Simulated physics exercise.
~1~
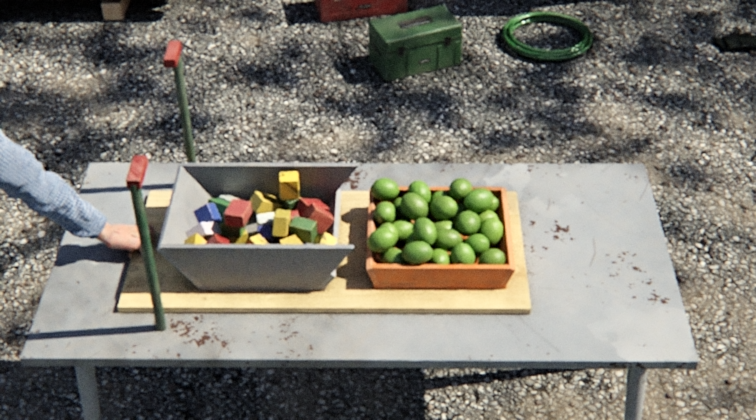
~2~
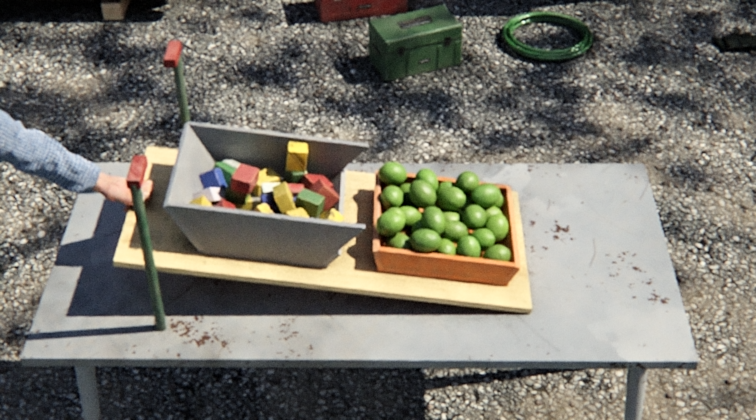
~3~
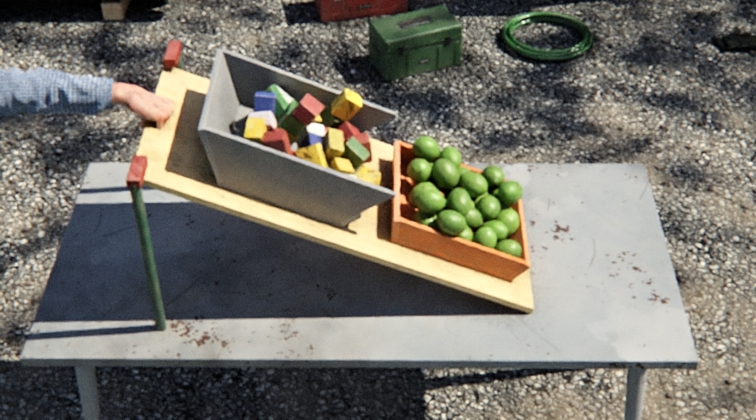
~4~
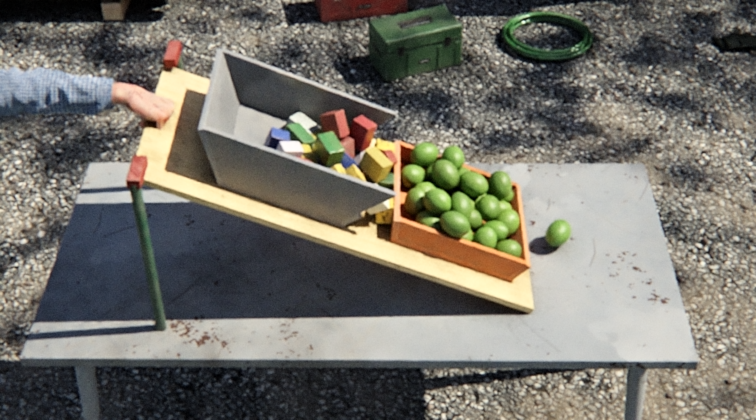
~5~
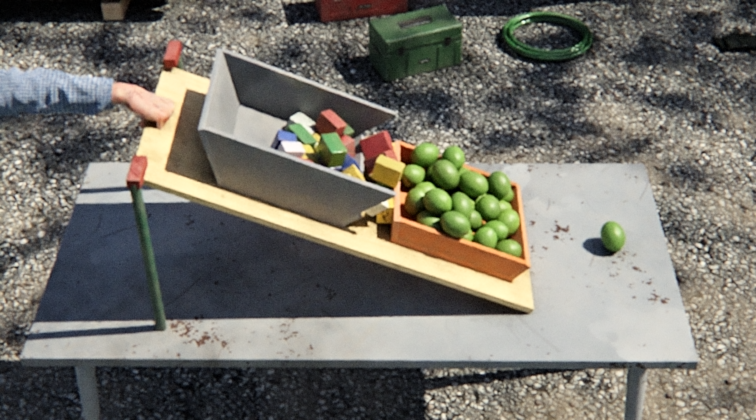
At the start, a hand grips the left end of a wooden board on a grey table, where a grey container of colourful toy bricks sits beside an orange container of green fruit. The hand lifts that end, tilting the board down to the right, and both containers tilt with it. The board comes to rest steeply tilted near the red-topped posts, while the bricks slide towards the grey container's low right side. One fruit drops out onto the table and rolls right. At the end, a yellow brick has spilled towards the orange container, but most of the bricks and fruit stay inside.
